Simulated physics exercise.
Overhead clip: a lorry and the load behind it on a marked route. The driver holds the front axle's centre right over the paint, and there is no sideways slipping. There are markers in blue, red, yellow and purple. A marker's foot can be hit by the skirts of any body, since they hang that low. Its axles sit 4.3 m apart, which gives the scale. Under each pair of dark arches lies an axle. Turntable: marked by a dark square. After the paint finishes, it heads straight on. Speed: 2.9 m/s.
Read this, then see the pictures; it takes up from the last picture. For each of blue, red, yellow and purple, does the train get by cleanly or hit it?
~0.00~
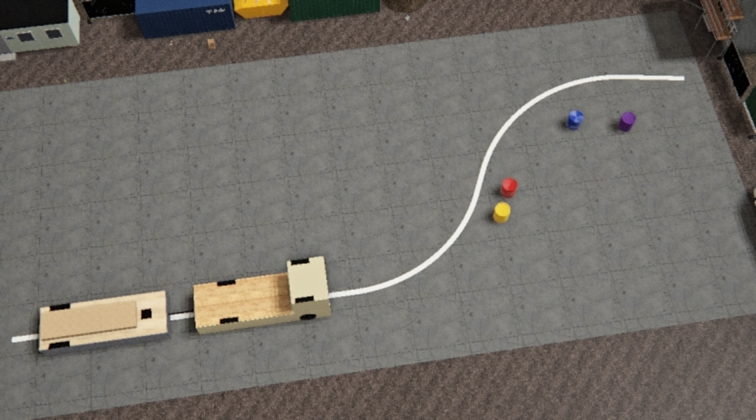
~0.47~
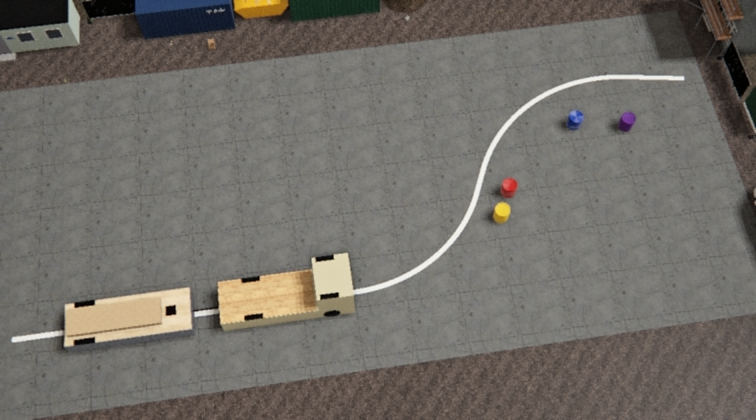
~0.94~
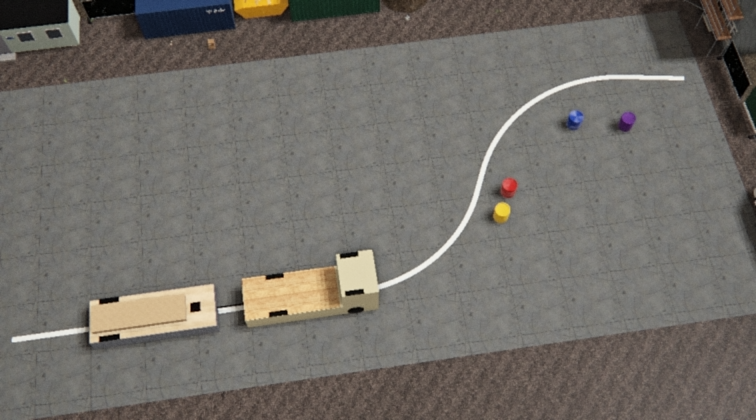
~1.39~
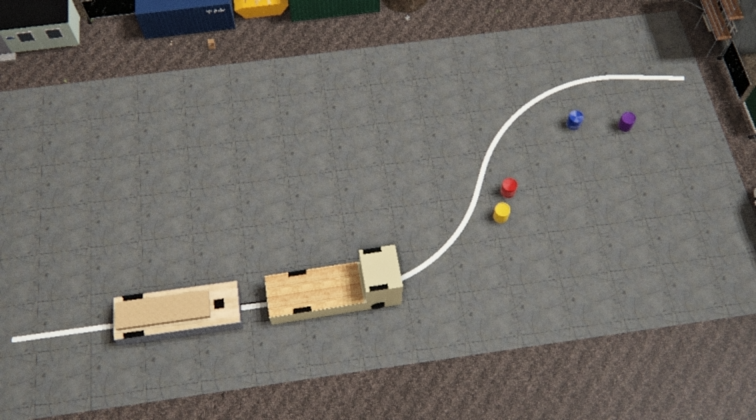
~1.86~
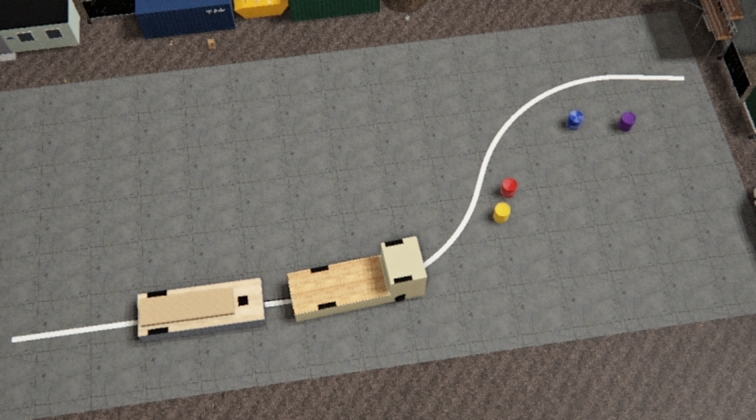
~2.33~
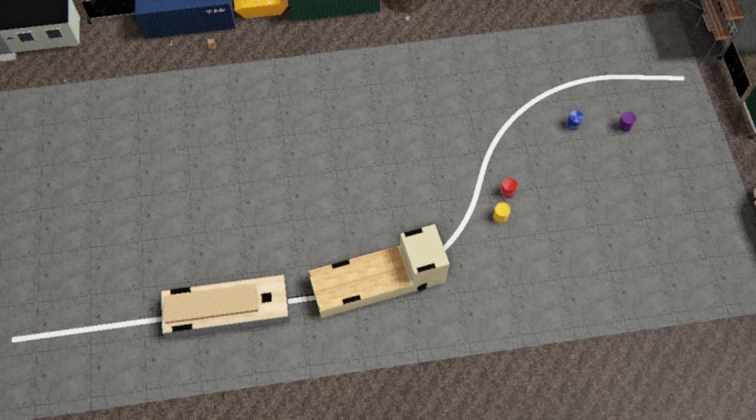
The blue one will be caught; the red one will be caught; the yellow one will be caught; the purple one will be passed safely.
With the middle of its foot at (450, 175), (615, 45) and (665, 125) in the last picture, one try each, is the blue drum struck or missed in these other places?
Place one: Contact; place two: No contact; place three: No contact.
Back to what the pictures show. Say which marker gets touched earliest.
The yellow marker.
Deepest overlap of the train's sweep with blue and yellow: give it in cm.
Blue about 60 and yellow about 30.
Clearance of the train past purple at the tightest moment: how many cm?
Purple 50.
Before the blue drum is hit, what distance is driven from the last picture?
After roughly 25.0 metres.
Then, 3.9 s in, the last axle is at (259, 298) of the last picture, 5 cm off the line; the lorry has hit yellow.
Then, 4.5 s in, the last axle is at (283, 293) of the last picture, 15 cm off the line; the lorry has hit red.
Then, 11.0 s in, the last axle is at (509, 134) of the last picture, 70 cm off the line; the trailer has hit blue.
Then, 13.9 s in, the last axle is at (619, 87) of the last picture, 160 cm off the line; purple has been passed with 50 cm to spare.
Then, 16.3 s in, the last axle is at (724, 75) of the last picture, 50 cm off the line; 3 of 4 struck in all.
